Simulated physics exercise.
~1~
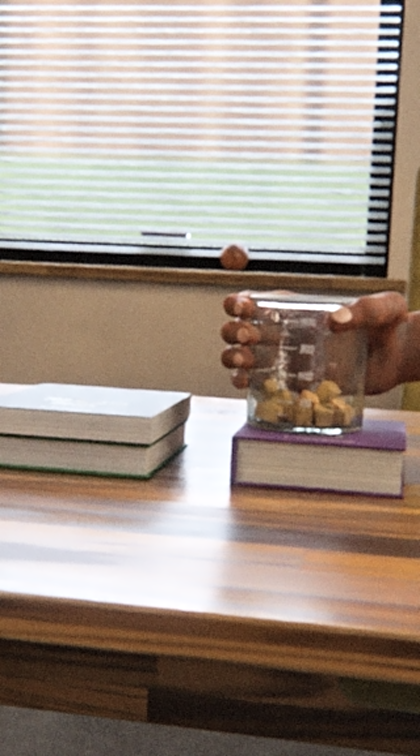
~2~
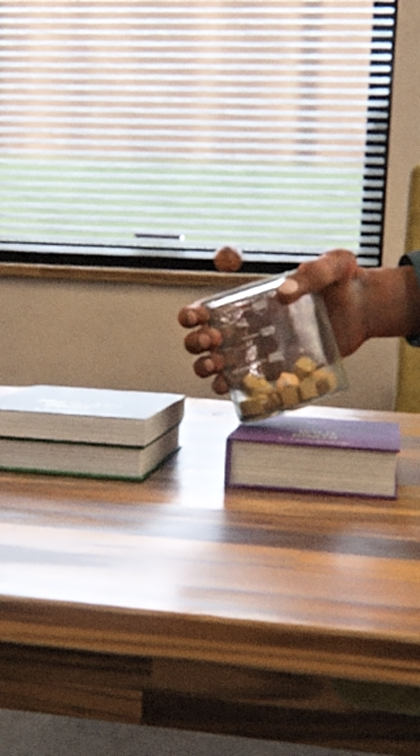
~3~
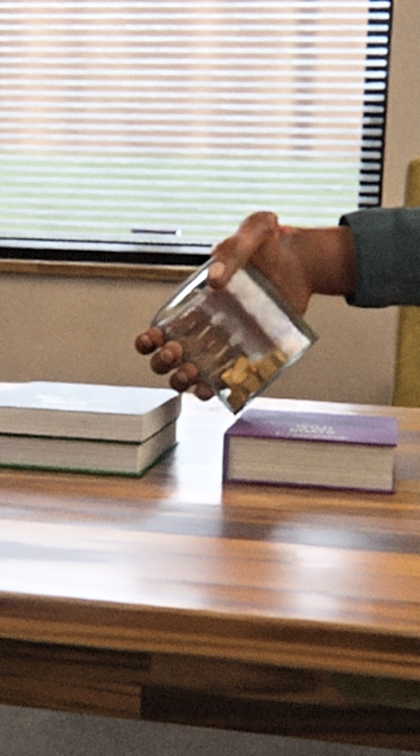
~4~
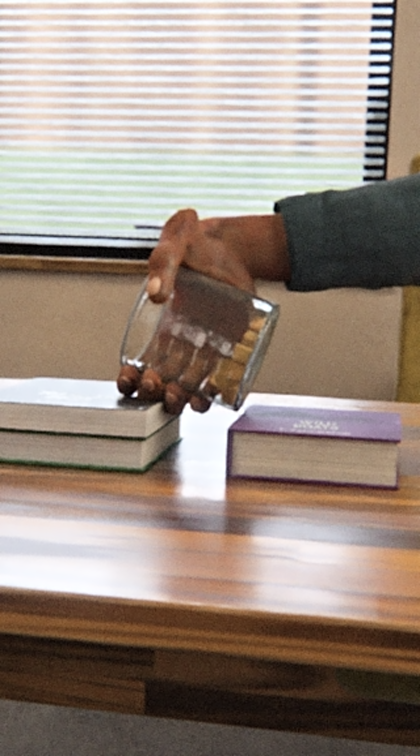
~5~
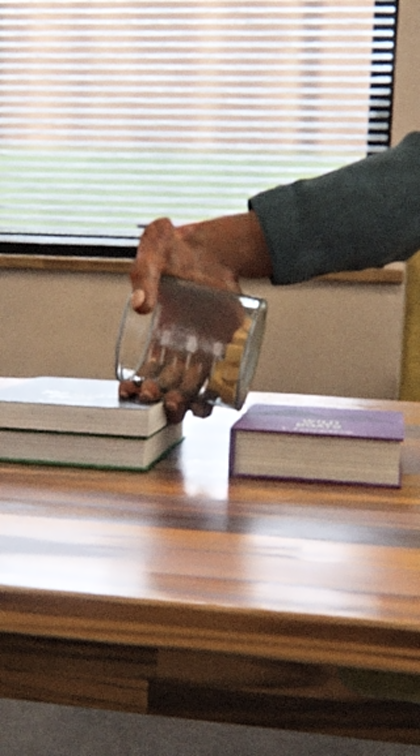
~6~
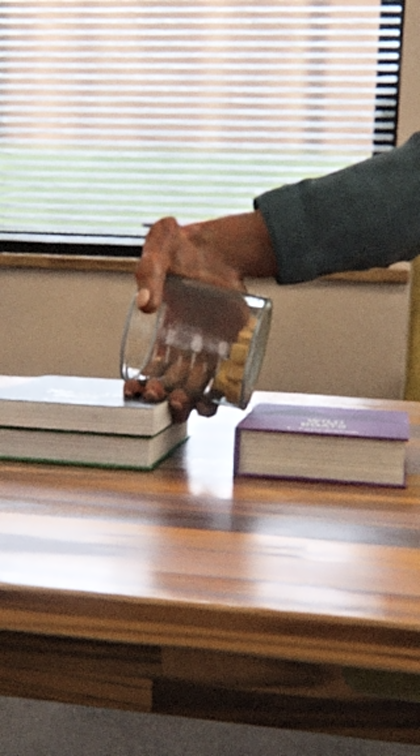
The clip opens on a wooden table by a window with blinds, where a hand grips a clear glass beaker of small tan chunks standing on a thick purple book. Two stacked books lie to the left. The hand lifts the beaker off the purple book and tips it leftward, its mouth swinging down toward the stack. It keeps turning as it moves left, until the glass is nearly on its side. The hand settles the beaker against the edge of the stack and holds it there, with the chunks gathered at the base and none spilled.
